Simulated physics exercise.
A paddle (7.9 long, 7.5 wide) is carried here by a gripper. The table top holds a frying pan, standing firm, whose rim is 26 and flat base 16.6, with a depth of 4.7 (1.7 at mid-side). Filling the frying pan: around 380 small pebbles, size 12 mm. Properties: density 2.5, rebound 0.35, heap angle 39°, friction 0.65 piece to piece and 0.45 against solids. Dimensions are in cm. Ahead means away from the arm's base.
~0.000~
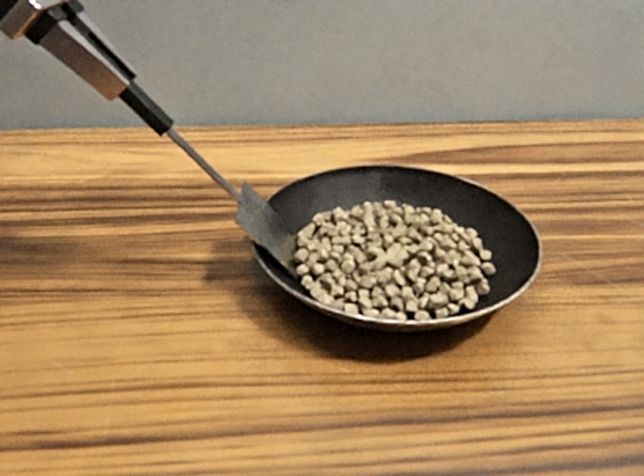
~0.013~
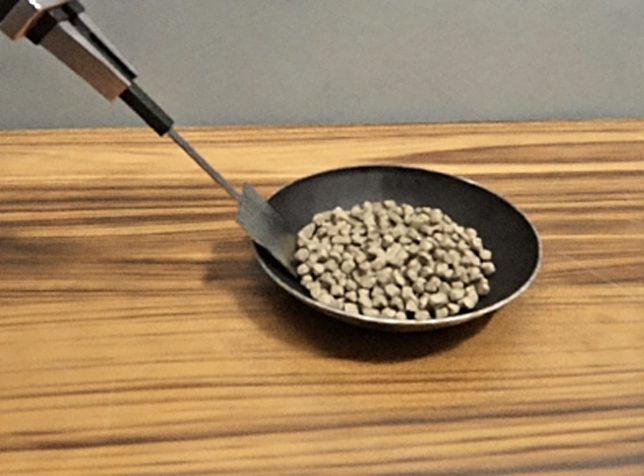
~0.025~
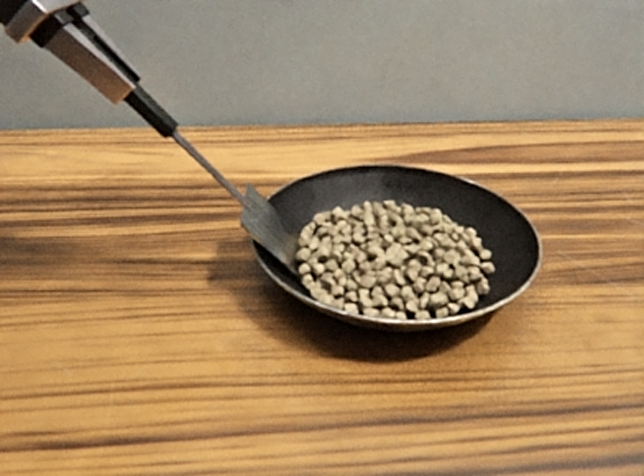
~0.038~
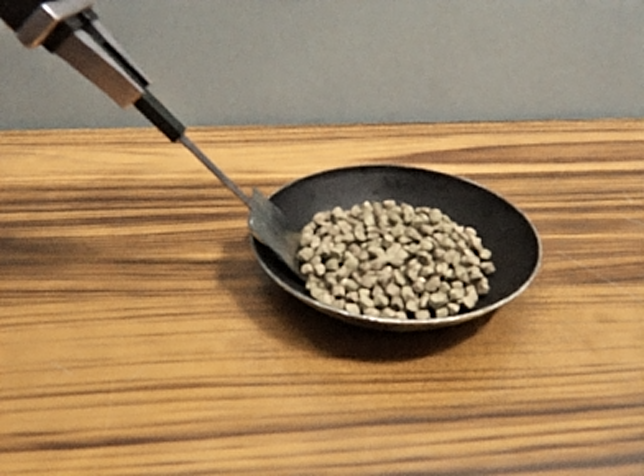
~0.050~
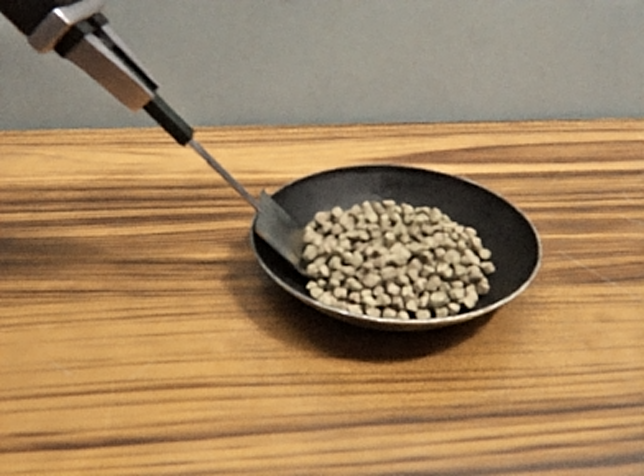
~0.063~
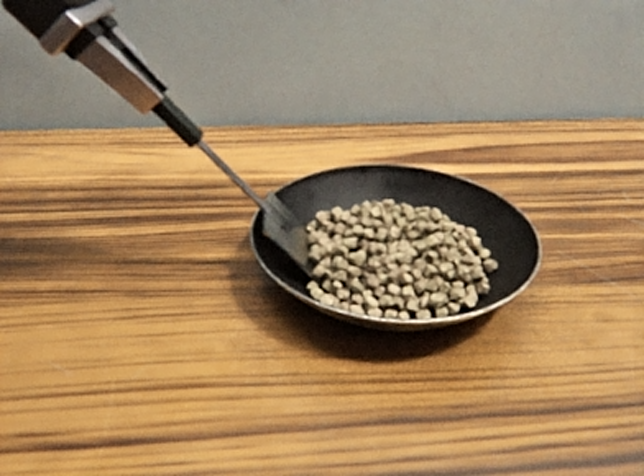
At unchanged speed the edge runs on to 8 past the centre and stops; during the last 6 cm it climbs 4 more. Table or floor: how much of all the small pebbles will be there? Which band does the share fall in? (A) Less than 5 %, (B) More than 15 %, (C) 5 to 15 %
The answer is C.
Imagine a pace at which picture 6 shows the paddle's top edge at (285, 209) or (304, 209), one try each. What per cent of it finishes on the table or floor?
Around 20 per cent, then around 20 per cent.
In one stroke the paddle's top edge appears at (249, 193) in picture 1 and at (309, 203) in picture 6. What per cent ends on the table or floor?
Some 30 percent ends up on the table or floor.
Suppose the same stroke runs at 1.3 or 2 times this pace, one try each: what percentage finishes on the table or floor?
I'd expect close to 20 and then close to 20 percent.
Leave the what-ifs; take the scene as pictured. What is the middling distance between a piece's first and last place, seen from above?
Level distance of roughly 3 cm.
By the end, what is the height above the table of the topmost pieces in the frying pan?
Some 6.0 cm.
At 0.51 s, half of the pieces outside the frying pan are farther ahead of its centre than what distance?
Distance ahead of centre: Approx. 16 cm.
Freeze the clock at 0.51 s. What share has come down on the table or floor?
Roughly 6 percent.
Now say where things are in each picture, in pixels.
The first picture shows the paddle top edge at (240, 200), sloping 52°; upper third of the load around (394, 247), from x 300 to 485, top at y 205; 385 in the frying pan.
The second picture shows the paddle top edge at (240, 200), sloping 52°; upper third of the load around (394, 247), from x 300 to 485, top at y 205.
The third picture shows the paddle top edge at (244, 202), sloping 52°; upper third of the load around (394, 247), from x 300 to 485, top at y 205.
The fourth picture shows the paddle top edge at (251, 205), sloping 52°; upper third of the load around (388, 247), from x 305 to 485, top at y 205.
The fifth picture shows the paddle top edge at (259, 208), sloping 52°; upper third of the load around (385, 246), from x 310 to 485, top at y 205.
The sixth picture shows the paddle top edge at (266, 209), sloping 52°; upper third of the load around (385, 243), from x 310 to 490, top at y 205; 385 in the frying pan.
After 0.16 s, sloping 52°, highest piece 5 above the table; 385 in the frying pan.
After 0.26 s, sloping 52°, highest piece 6 above the table; 385 in the frying pan.
After 0.51 s, sloping 52°, highest piece 7 above the table; 358 in the frying pan, 23 on the table or floor, 4 on the blade or in flight.
After 1.56 s, sloping 52°, highest piece 6 above the table; 357 in the frying pan, 28 on the table or floor.
In the end, 357 in the frying pan, 28 on the table or floor. That is 7 % on the table or floor.
